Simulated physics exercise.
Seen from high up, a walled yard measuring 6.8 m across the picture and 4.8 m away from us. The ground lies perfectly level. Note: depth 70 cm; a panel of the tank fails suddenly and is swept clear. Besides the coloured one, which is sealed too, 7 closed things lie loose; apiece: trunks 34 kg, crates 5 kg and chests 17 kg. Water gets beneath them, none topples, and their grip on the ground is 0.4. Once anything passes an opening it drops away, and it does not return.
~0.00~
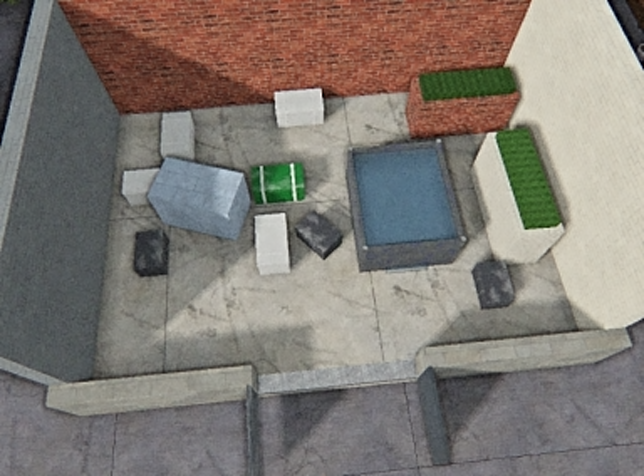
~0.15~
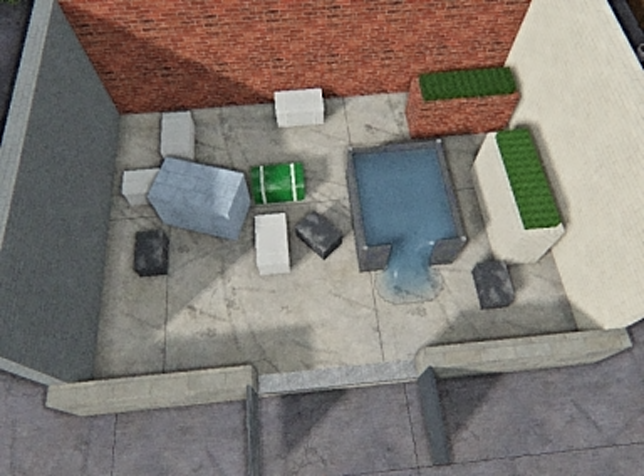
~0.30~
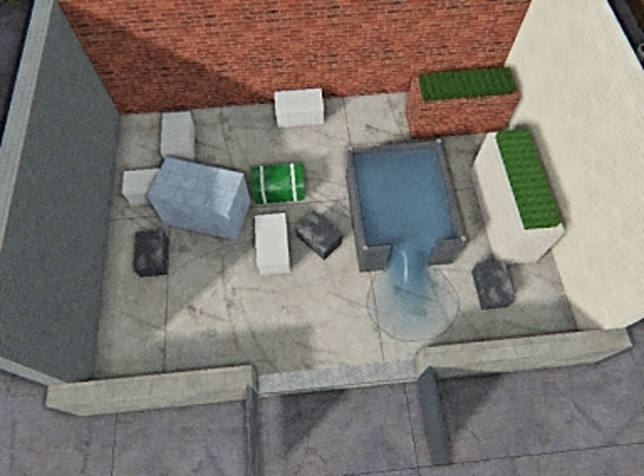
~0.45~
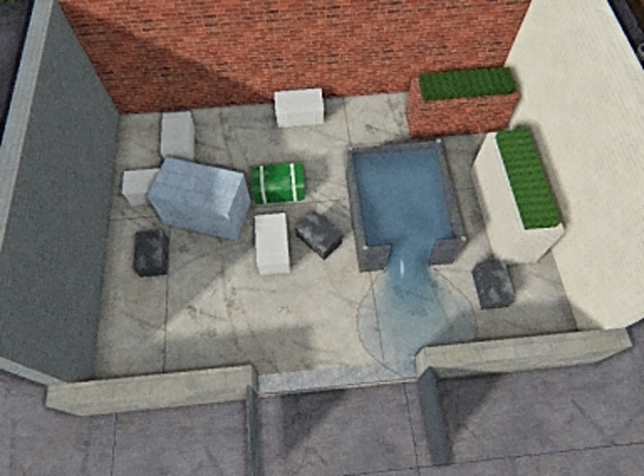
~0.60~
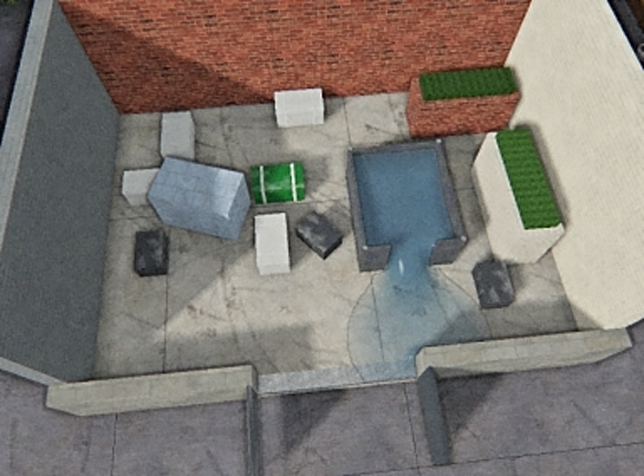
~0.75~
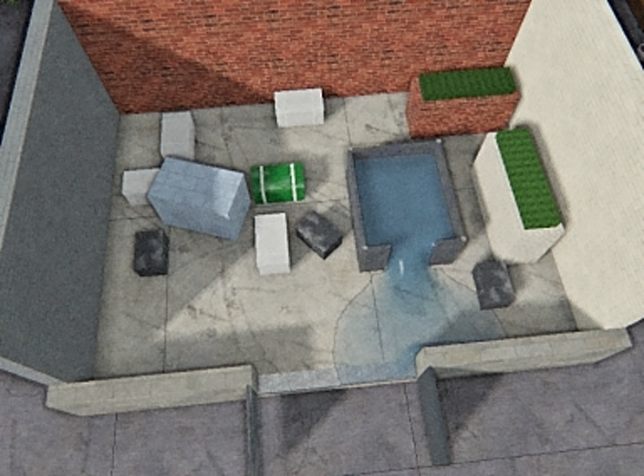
We see a walled yard with loose boxes, one of them green, and a water-filled tank whose near side opens; water pours out and spreads across the floor to the low front wall, while the boxes stay still.
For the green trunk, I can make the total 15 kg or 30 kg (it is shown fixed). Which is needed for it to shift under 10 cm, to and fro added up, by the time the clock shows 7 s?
For it, the smaller load will do.
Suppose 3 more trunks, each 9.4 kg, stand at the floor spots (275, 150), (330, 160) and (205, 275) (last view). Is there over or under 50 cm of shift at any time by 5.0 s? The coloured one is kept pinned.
Each in turn: Not that far, not that far, not that far.
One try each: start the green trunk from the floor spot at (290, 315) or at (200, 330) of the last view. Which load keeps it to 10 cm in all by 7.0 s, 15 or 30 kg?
Well, the little one does for the first, the little one does for the second.
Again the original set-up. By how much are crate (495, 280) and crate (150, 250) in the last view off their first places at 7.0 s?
Shift from start, in order: 50 cm; 0 cm.
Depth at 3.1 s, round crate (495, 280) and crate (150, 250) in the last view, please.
Some 4 cm at the first, some 0 cm at the second.
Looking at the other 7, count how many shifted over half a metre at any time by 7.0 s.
Count: 1.
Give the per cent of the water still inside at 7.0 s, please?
Around 56 % of the water.
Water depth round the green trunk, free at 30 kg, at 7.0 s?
About 1 cm.
After 1.4 s the green trunk would be 0 cm from its start with 15 kg and 0 cm from its start with 30 kg; 0 cm of water round it then.
After 3.1 s the green trunk would be 0 cm from its start with 15 kg and 0 cm from its start with 30 kg; 0 cm of water round it then.
After 4.9 s the green trunk would be 0 cm from its start with 15 kg and 0 cm from its start with 30 kg; 0 cm of water round it then.
After 7.0 s the green trunk would be 0 cm from its start with 15 kg and 0 cm from its start with 30 kg; 1 cm of water round it then.
